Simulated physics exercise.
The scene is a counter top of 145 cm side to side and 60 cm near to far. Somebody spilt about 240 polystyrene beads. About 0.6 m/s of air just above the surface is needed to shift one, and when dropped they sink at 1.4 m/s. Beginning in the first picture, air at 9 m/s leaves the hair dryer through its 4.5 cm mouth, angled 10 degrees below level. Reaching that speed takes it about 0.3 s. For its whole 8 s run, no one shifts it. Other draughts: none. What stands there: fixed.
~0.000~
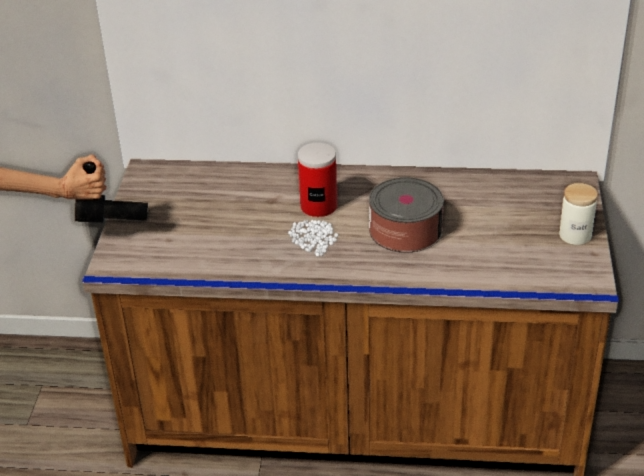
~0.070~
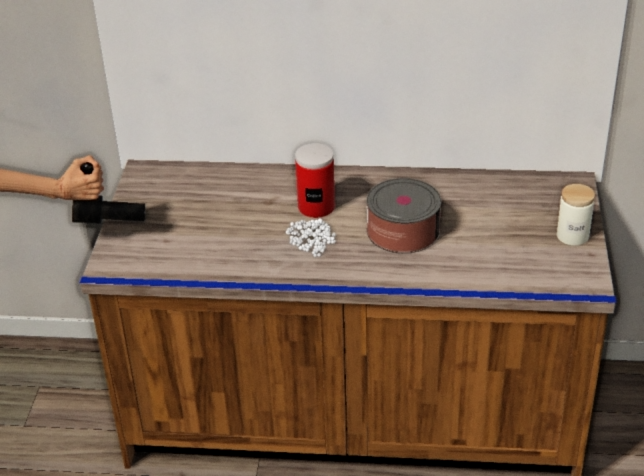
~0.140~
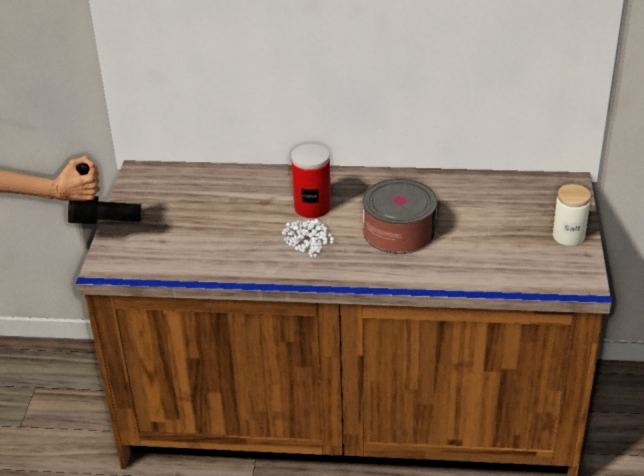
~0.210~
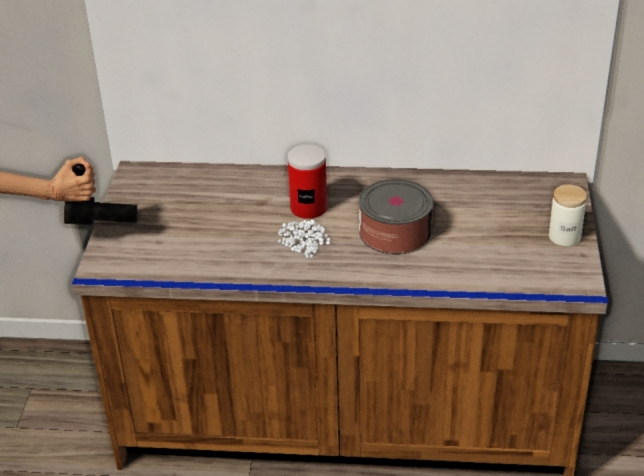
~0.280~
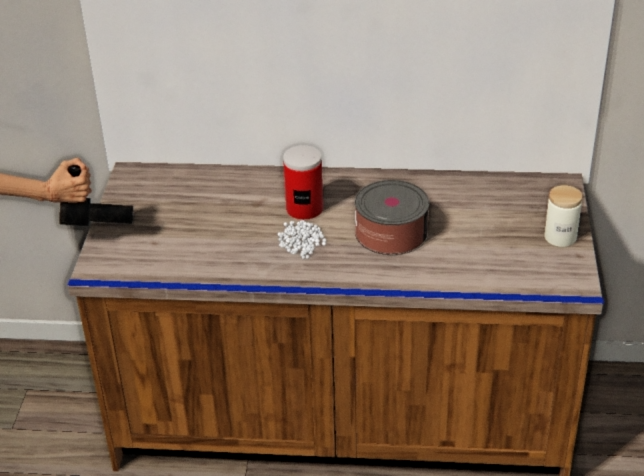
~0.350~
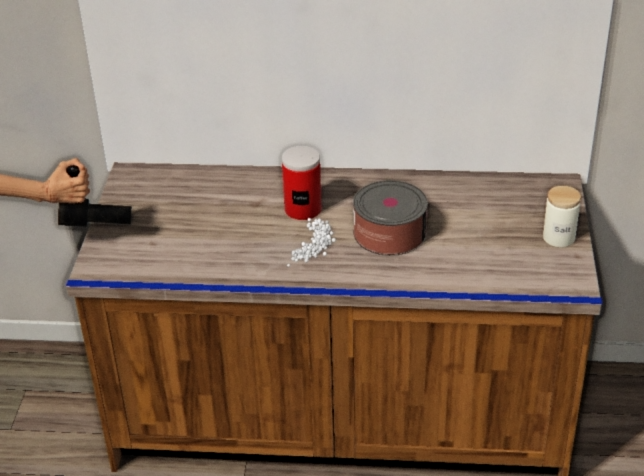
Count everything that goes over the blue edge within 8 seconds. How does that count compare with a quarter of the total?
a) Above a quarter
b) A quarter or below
Above a quarter.
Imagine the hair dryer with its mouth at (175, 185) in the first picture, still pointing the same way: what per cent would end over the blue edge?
My estimate is close to 80 percent.
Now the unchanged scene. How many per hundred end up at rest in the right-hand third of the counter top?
Share at the end: Close to 4 %.
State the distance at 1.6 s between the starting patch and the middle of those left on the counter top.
It comes to near 60 cm.
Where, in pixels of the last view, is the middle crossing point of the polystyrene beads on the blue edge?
Around (411, 298).
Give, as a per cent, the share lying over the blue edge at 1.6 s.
Near 80 %.
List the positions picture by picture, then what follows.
The middle of the polystyrene beads is near (313, 237), none has stirred yet and the mouth of the hair dryer is at (147, 212), in the first frame.
The middle of the polystyrene beads is near (310, 234), none has stirred yet and the blue edge is centred on (342, 293), in the second frame.
The middle of the polystyrene beads is near (306, 234), none has stirred yet, the top of a jar is at (310, 154) and the top of a large tin is at (400, 200), in the third frame.
The middle of the polystyrene beads is near (303, 237) and none has stirred yet, in the fourth frame.
The middle of the polystyrene beads is near (299, 238) and about 5 % have left their places, in the fifth frame.
The middle of the polystyrene beads is near (317, 244), the farthest in sight from the hair dryer is at (334, 241) and about 85 % have left their places, in the sixth frame.
After 1.6 s, 20 % are on the move or not yet settled, 81 % are over the blue edge; the middle of those still in play is near (472, 175).
After 2.6 s, 11 % are on the move or not yet settled, 85 % are over the blue edge.
After 4.4 s, 6 % are on the move or not yet settled, 85 % are over the blue edge.
After 8.0 s, at the end, 85 % are over the blue edge.
